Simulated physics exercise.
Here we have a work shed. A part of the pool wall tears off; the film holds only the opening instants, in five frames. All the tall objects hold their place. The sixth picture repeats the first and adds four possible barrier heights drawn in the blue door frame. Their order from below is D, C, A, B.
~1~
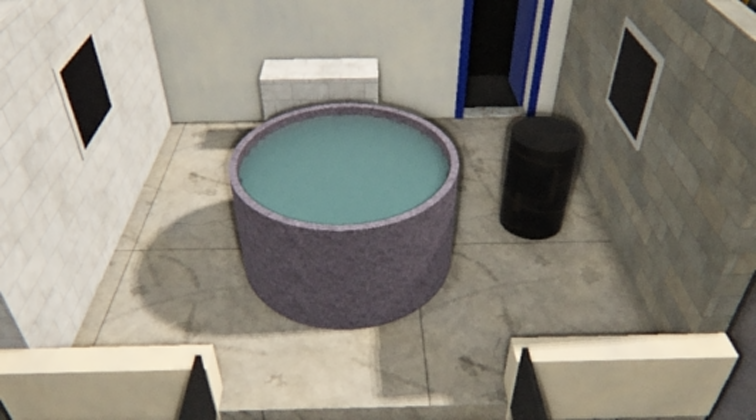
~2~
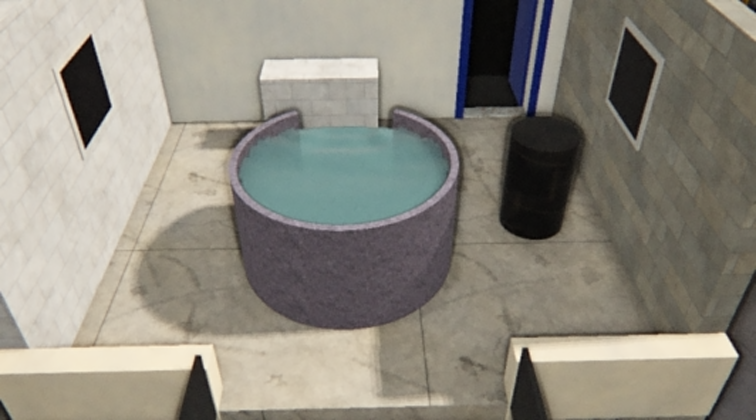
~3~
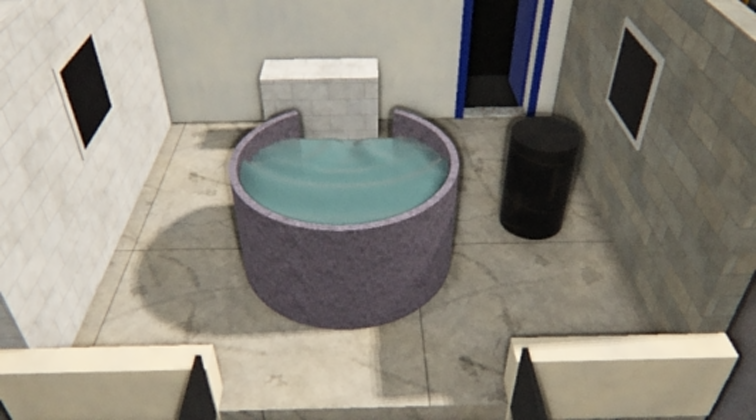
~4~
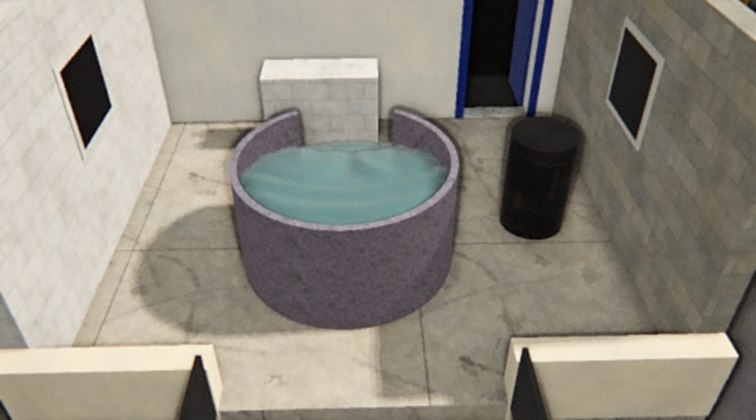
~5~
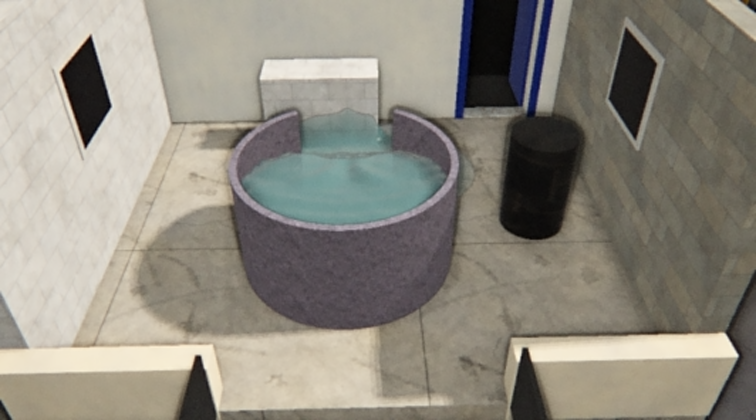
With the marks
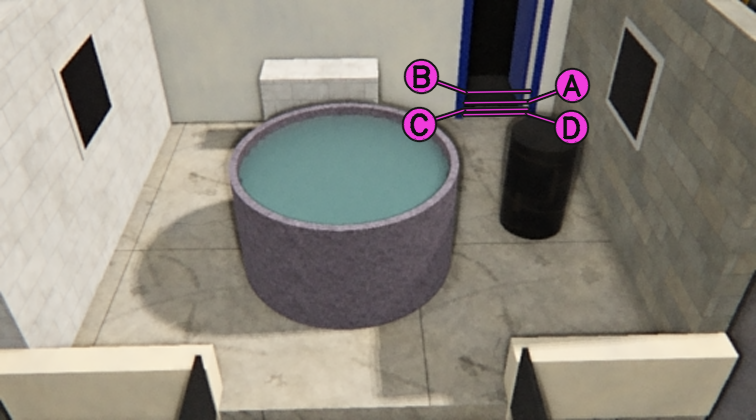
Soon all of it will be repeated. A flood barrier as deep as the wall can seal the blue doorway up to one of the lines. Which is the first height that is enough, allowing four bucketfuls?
Mark B.
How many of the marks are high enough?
One.
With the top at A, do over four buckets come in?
Yes.
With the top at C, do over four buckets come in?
Yes, it does.
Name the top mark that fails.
That is mark A.
On the marked copy, A at (496, 102); B at (498, 91); C at (495, 109); D at (495, 114); from the bottom up D, C, A, B.
Choosing A, about 8 bucketfuls get in.
Choosing B, a splash gets over, under a bucket.
Choosing C, dozens of bucketfuls pour in.
Choosing D, dozens of bucketfuls pour in.
